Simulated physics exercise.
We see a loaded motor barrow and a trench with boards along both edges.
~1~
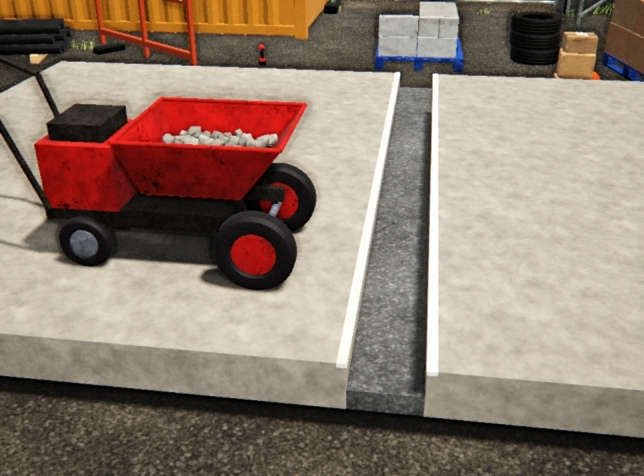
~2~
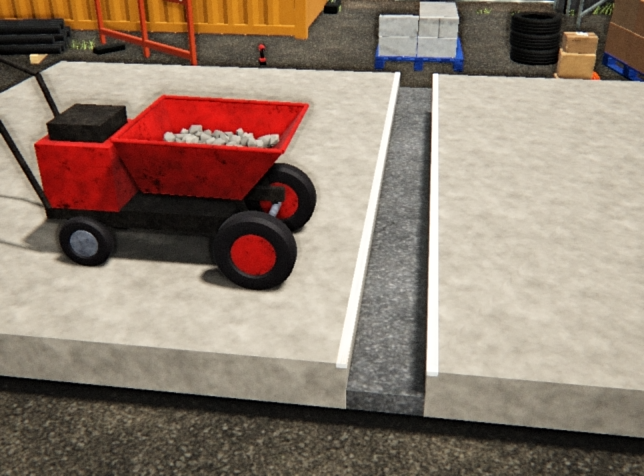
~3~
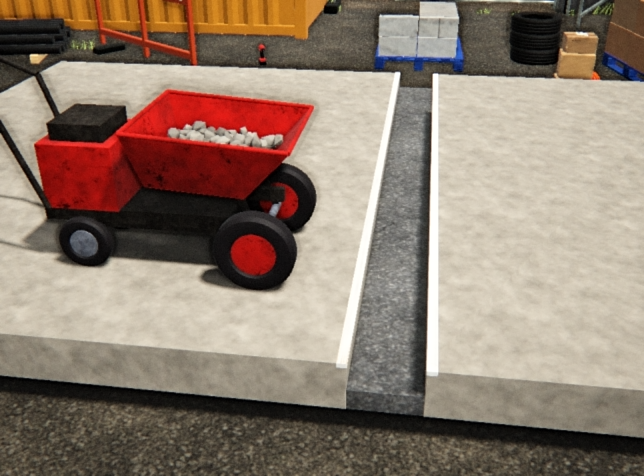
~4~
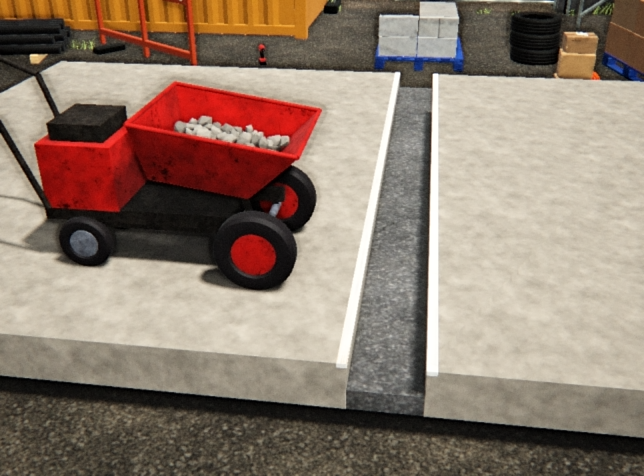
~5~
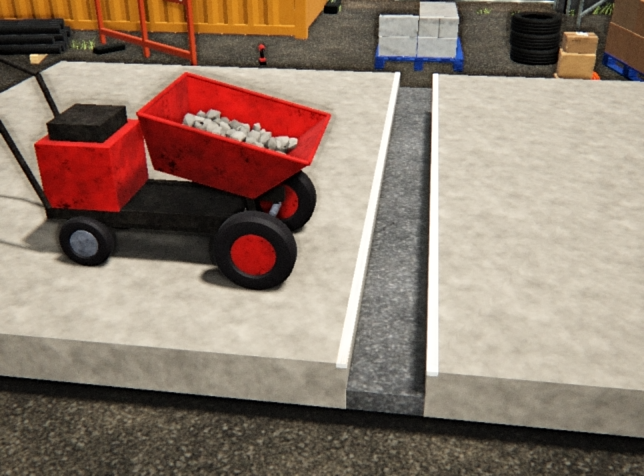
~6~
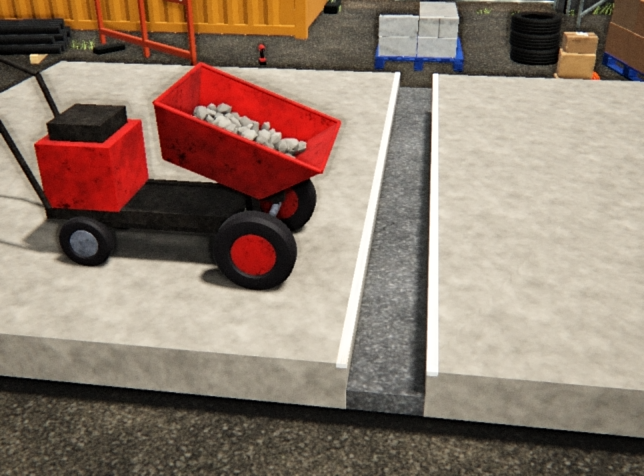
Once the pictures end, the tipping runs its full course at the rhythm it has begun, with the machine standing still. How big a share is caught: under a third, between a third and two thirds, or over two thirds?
The trench takes over two thirds.
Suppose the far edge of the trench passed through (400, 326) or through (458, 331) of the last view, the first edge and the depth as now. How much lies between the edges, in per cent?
About 50 and 100 per cent.
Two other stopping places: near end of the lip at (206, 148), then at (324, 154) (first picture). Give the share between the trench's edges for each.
About 50 and 40 per cent.
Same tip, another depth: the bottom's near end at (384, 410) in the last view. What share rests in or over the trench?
Some 100 per cent.
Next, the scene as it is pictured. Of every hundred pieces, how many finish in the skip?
Near 0 %.
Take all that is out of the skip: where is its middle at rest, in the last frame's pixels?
Close to (402, 280).
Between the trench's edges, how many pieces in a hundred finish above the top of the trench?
Close to 5 per cent.
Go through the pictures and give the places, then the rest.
The first frame shows lip of the skip near (280, 151), level; top of the load near (216, 146), broken stones; first edge of the trench near (349, 322); far edge near (433, 329), the trench over half as wide as the skip, and shallow for its width.
The second frame shows lip of the skip near (282, 152), tipped barely; top of the load near (200, 149).
The third frame shows lip of the skip near (288, 154), tipped barely; top of the load near (204, 146).
The fourth frame shows lip of the skip near (297, 158), tipped a little; top of the load near (201, 141).
The fifth frame shows lip of the skip near (308, 164), tipped a little; top of the load near (188, 135).
The sixth frame shows lip of the skip near (321, 172), tipped clearly; top of the load near (199, 127); first edge of the trench near (349, 322); far edge near (433, 329).
Shortly afterwards, skip tipped steeply; the whole lot in the skip.
Next, skip tipped right over; the bulk in the skip; a little in or heaped over the trench; only a few falling.
Some moments later, skip tipped right over; a little in the skip; the bulk in or heaped over the trench; only a few beyond it.
In the end, skip tipped right over; all but a few in or heaped over the trench; a little beyond it.
